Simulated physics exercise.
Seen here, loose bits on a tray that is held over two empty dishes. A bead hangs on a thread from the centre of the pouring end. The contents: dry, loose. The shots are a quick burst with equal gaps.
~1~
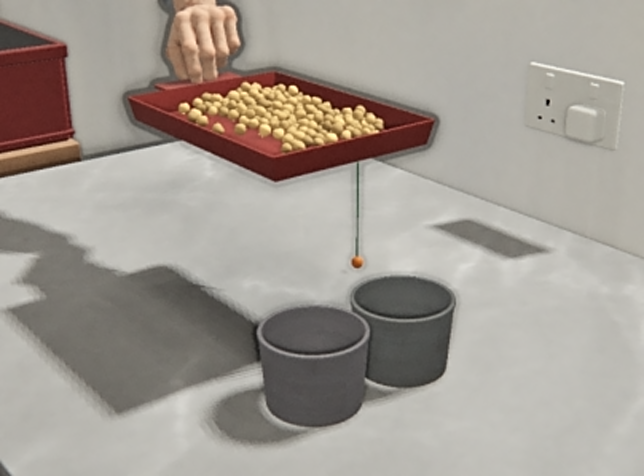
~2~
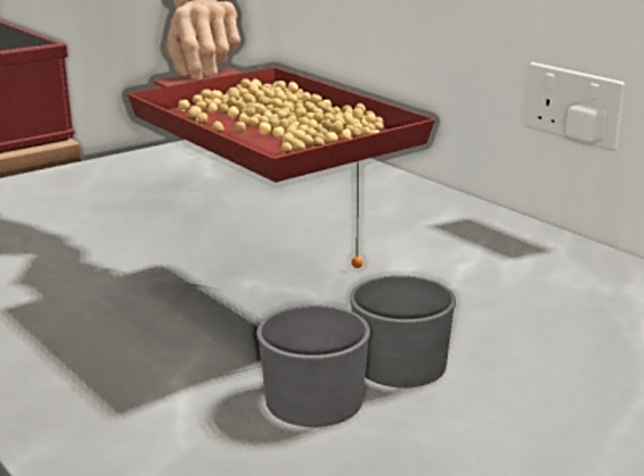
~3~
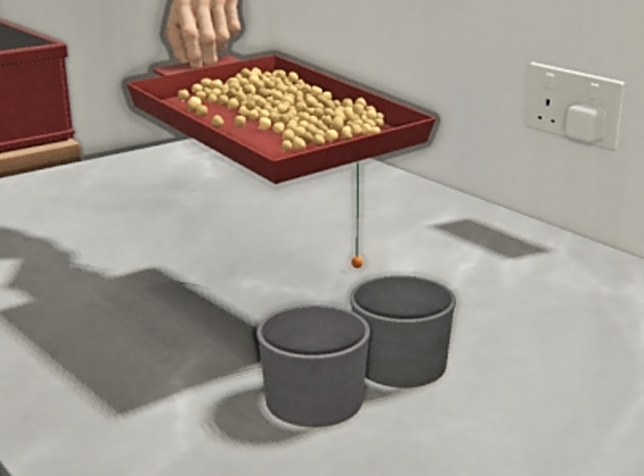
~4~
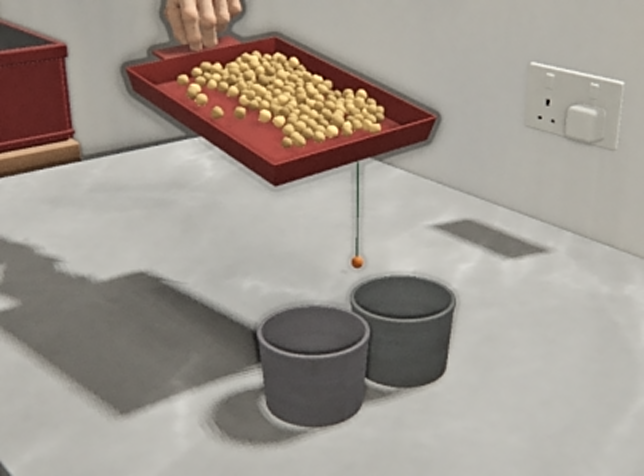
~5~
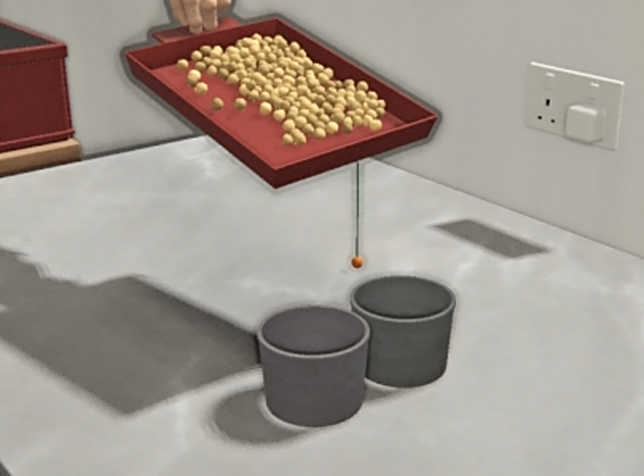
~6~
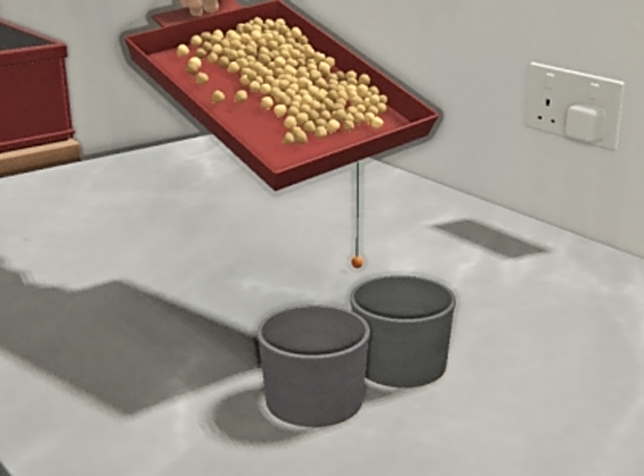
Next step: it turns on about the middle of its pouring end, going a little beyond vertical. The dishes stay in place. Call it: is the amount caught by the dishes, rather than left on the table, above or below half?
Above half.
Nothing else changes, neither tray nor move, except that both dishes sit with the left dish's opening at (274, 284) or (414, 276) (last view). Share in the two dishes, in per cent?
0% for the first placement, 0% for the second.
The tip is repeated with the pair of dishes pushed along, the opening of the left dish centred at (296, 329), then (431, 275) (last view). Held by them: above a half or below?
For the earlier try a larger portion is kept, for the later one a smaller portion.
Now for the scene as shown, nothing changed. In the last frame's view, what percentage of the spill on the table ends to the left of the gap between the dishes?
About 60 percent.
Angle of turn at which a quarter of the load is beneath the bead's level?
Reading: Some 100°.
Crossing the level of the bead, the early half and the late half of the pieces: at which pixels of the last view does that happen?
Roughly at (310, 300) first, and then at (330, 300).
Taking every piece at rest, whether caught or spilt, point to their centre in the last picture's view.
(321, 384).
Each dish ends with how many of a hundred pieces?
Near 70 in a hundred for the left dish; near 20 for the right dish.
Just after the last frame, tray tipped steeply; almost all on the tray; just a few in the left dish; about a tenth in the air.
A moment on, tray tipped past a quarter turn; roughly two thirds on the tray; roughly a quarter in the left dish; just a few in the right dish; just a few outside both; about a tenth in the air.
Further on, tray tipped past a quarter turn; roughly two thirds in the left dish; roughly a quarter in the right dish; roughly a quarter outside both.
When it is over, tray tipped past a quarter turn; roughly two thirds in the left dish; roughly a quarter in the right dish; roughly a quarter outside both.
